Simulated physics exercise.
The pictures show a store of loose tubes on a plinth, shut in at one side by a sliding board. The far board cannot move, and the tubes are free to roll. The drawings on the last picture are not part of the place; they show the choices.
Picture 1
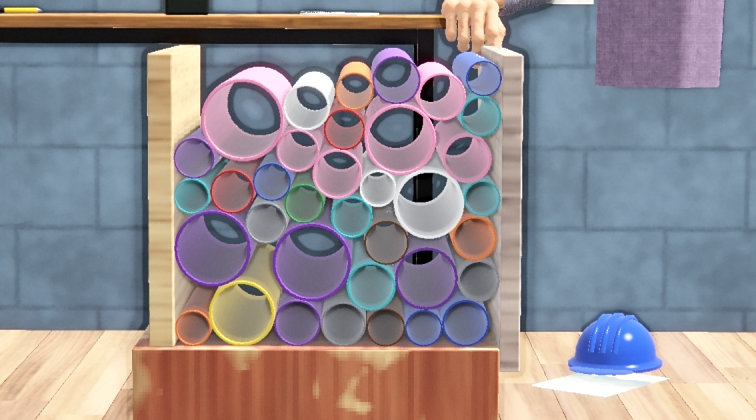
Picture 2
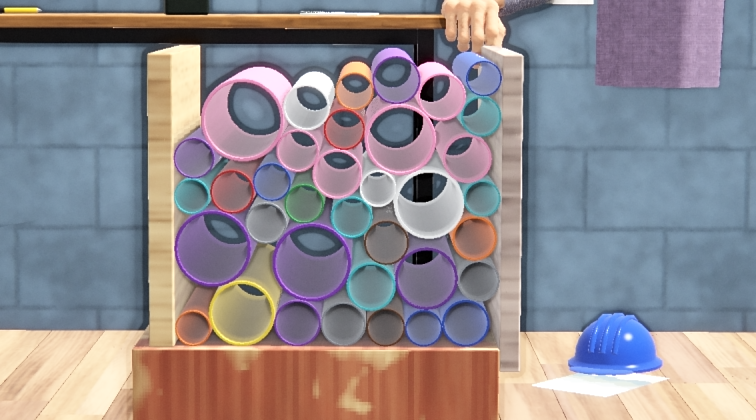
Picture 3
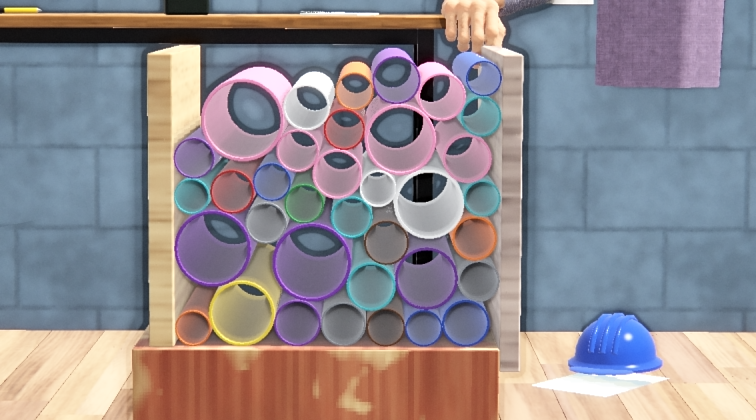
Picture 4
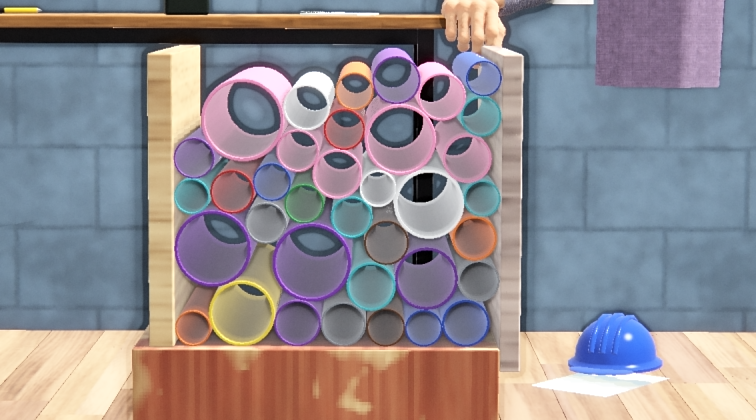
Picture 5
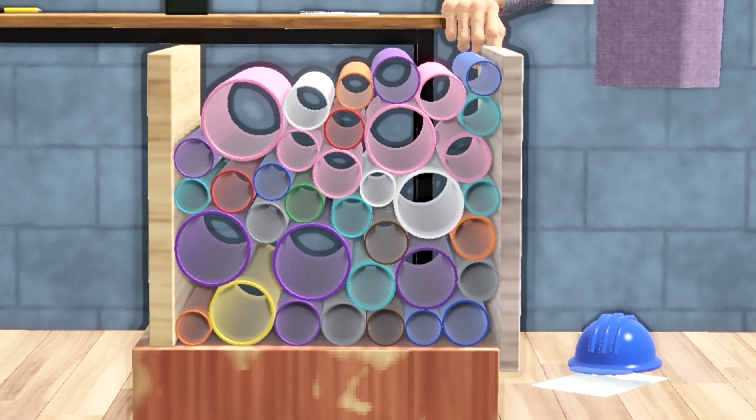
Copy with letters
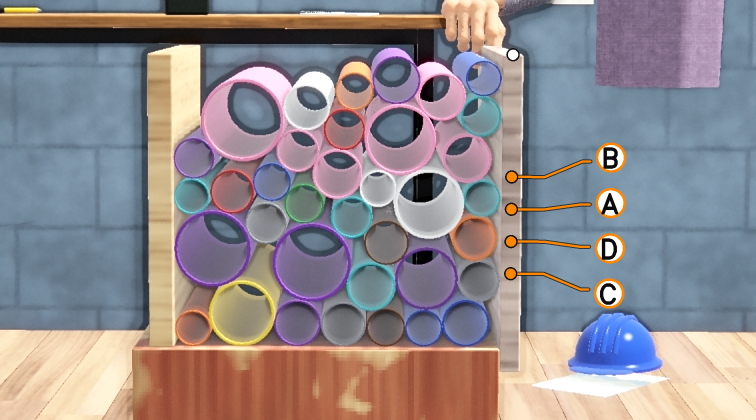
A stack of colorful tubes stayed still between two upright boards on a wooden base, while a hand rested at the top right and a blue hard hat sat on the floor.
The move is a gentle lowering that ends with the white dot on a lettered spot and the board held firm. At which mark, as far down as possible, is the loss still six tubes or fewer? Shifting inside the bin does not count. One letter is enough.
Slide it to D.
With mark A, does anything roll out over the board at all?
At A: Yes.
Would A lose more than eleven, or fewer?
Fewer than eleven.
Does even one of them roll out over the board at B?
Yes.
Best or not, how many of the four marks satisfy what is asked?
The number is three.
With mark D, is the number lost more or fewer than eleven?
It loses fewer than eleven.
On the marked copy, A at (511, 209); B at (512, 177); C at (510, 274); D at (511, 242); the white dot at (513, 55).
With D. Early on, top of the board (501, 139).
Further on, top of the board (500, 233).
At the end, top of the board (500, 241), six out over the board.
As for the rest, A two out over the board; B one out over the board; C more than six out over the board.
